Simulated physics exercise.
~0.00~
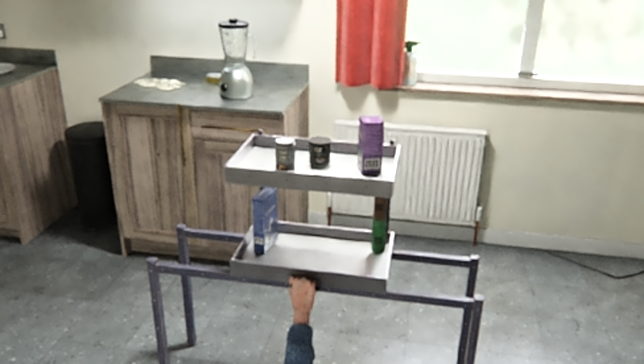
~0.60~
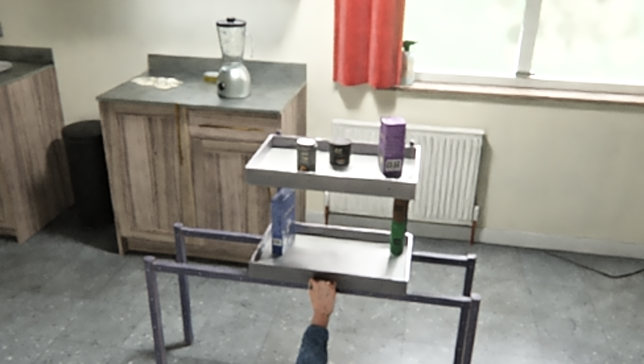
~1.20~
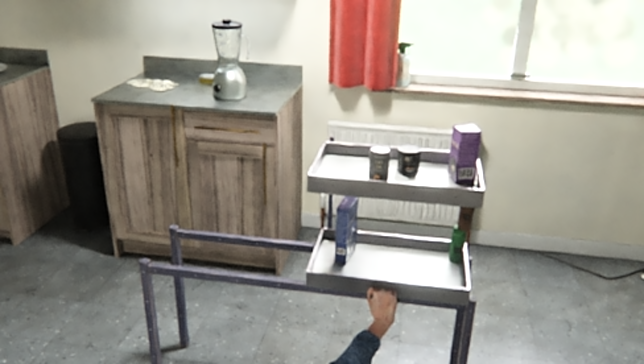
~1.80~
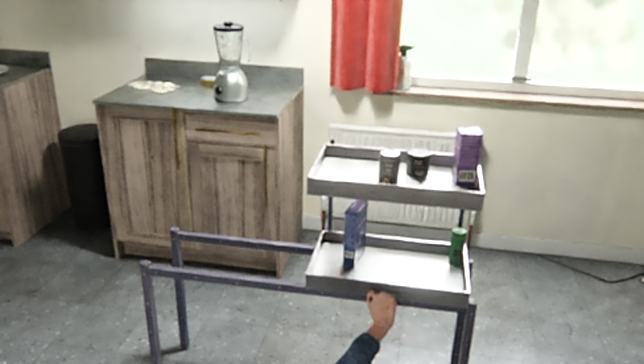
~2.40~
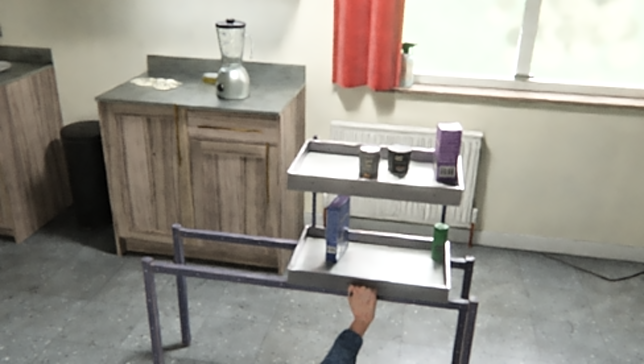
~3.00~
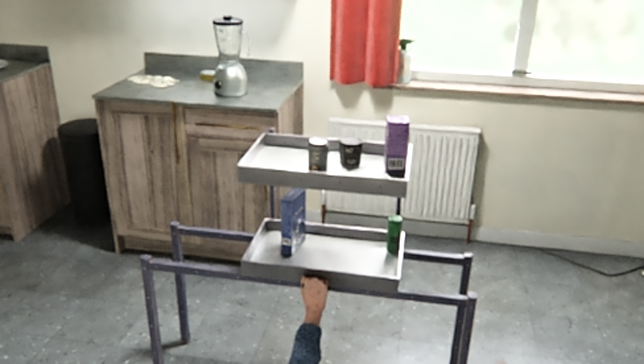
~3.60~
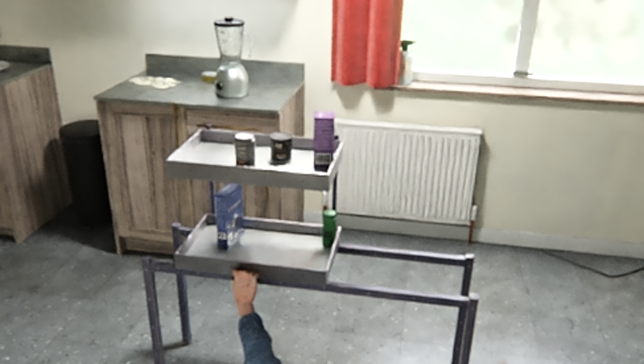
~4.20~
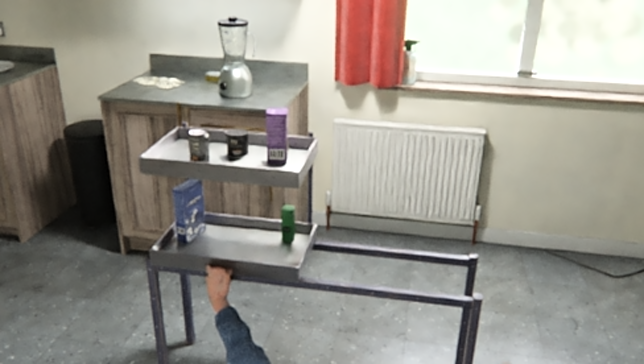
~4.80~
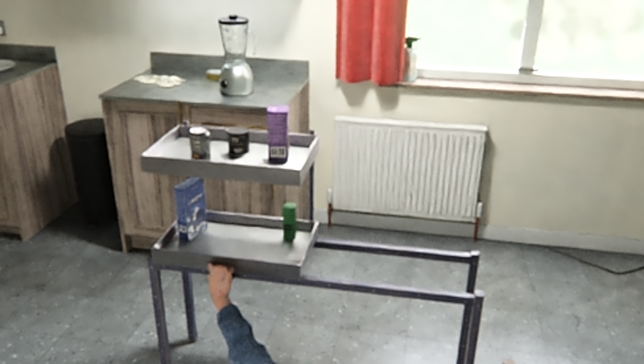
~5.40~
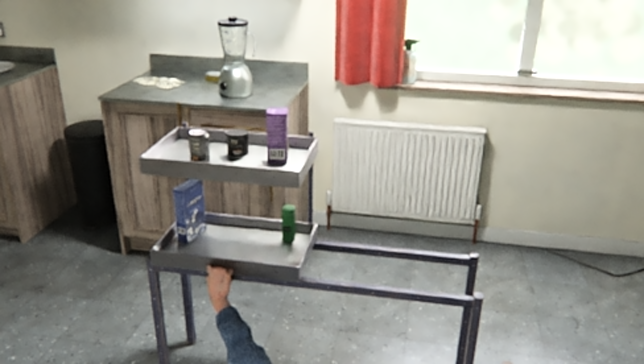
The footage shows a hand sliding a two-tier grey tray of containers right along a frame, where a small brown shaker goes off the lower tier, then moving it left to the opposite end, where the cans, cartons and green shaker remain aboard.
